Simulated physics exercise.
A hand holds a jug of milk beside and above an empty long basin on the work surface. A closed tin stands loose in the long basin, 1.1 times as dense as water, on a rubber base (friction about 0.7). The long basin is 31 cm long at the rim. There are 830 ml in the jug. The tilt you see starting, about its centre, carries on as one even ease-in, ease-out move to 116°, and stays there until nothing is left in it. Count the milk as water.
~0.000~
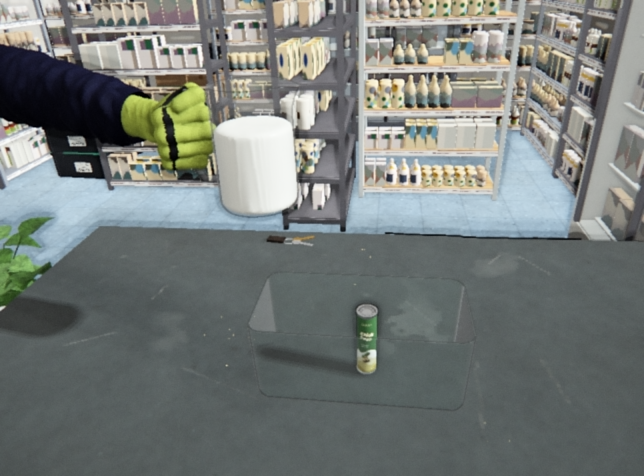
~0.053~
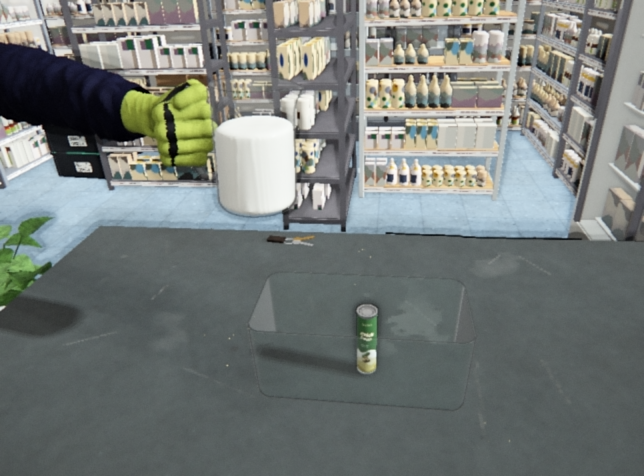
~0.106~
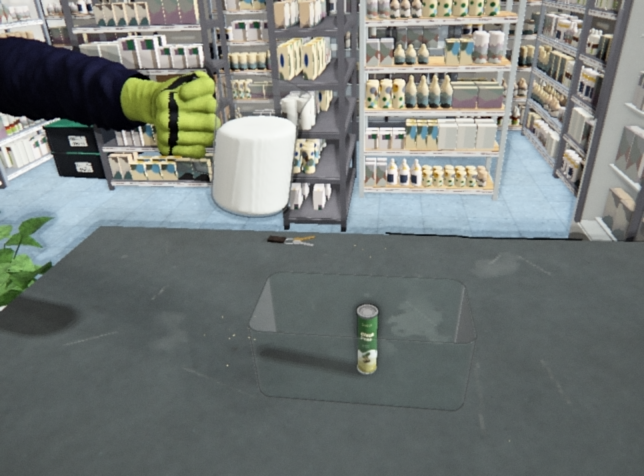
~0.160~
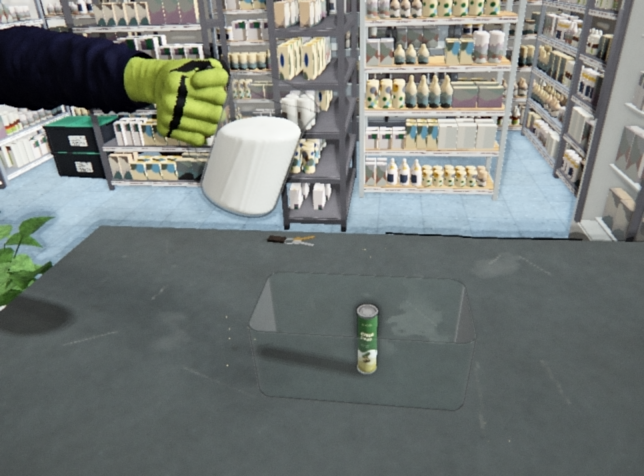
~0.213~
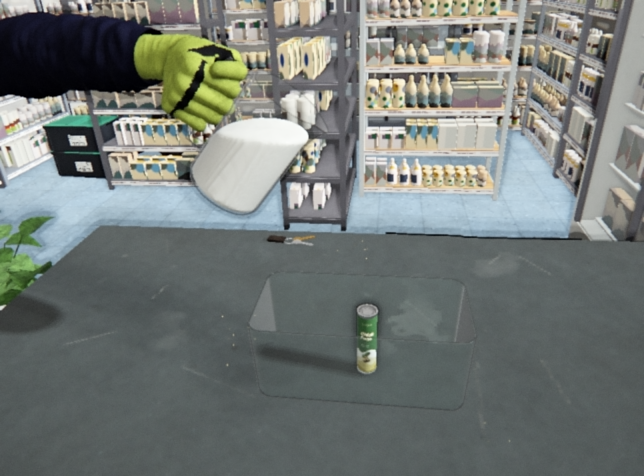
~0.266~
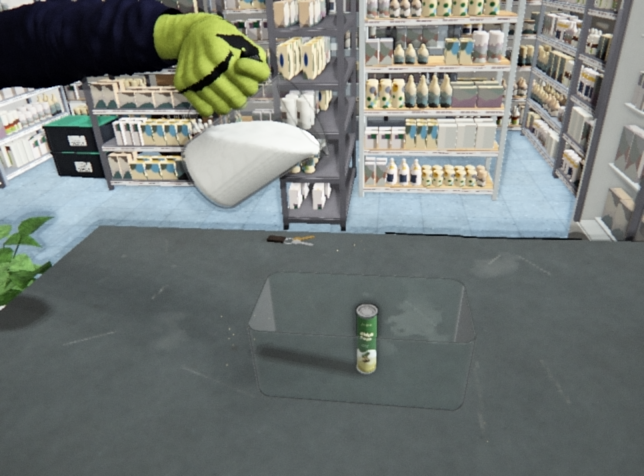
In a shop lined with stocked shelves, a green-gloved hand above a dark work surface tilts a white container steadily clockwise, shifting slightly right, while a small green tin stands still within a clear, rounded rectangular outline.
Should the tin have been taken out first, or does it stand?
It remains upright.
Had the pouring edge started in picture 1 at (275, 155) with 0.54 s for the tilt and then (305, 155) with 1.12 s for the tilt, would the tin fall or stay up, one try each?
First it goes over; then it topples.
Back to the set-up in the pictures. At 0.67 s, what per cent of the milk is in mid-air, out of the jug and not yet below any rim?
Some 32 per cent.
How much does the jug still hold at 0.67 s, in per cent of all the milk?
Some 16 per cent.
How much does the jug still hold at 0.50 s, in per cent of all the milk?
Near 60 in a hundred.
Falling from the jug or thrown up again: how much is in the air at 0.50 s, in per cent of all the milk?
Near 36 in a hundred.
By 0.50 s the tilt is 114° and 61 per cent is still to pour; the tin stands where it began.
By 0.67 s the tilt is 116° and 16 per cent is still to pour; the tin stands where it began.
By 0.85 s the tilt is 116° and 2 per cent is still to pour; the tin stands where it began.
By 1.04 s the tilt is 116° and 0 per cent is still to pour; the tin stands where it began.
At rest the tin stands where it began.
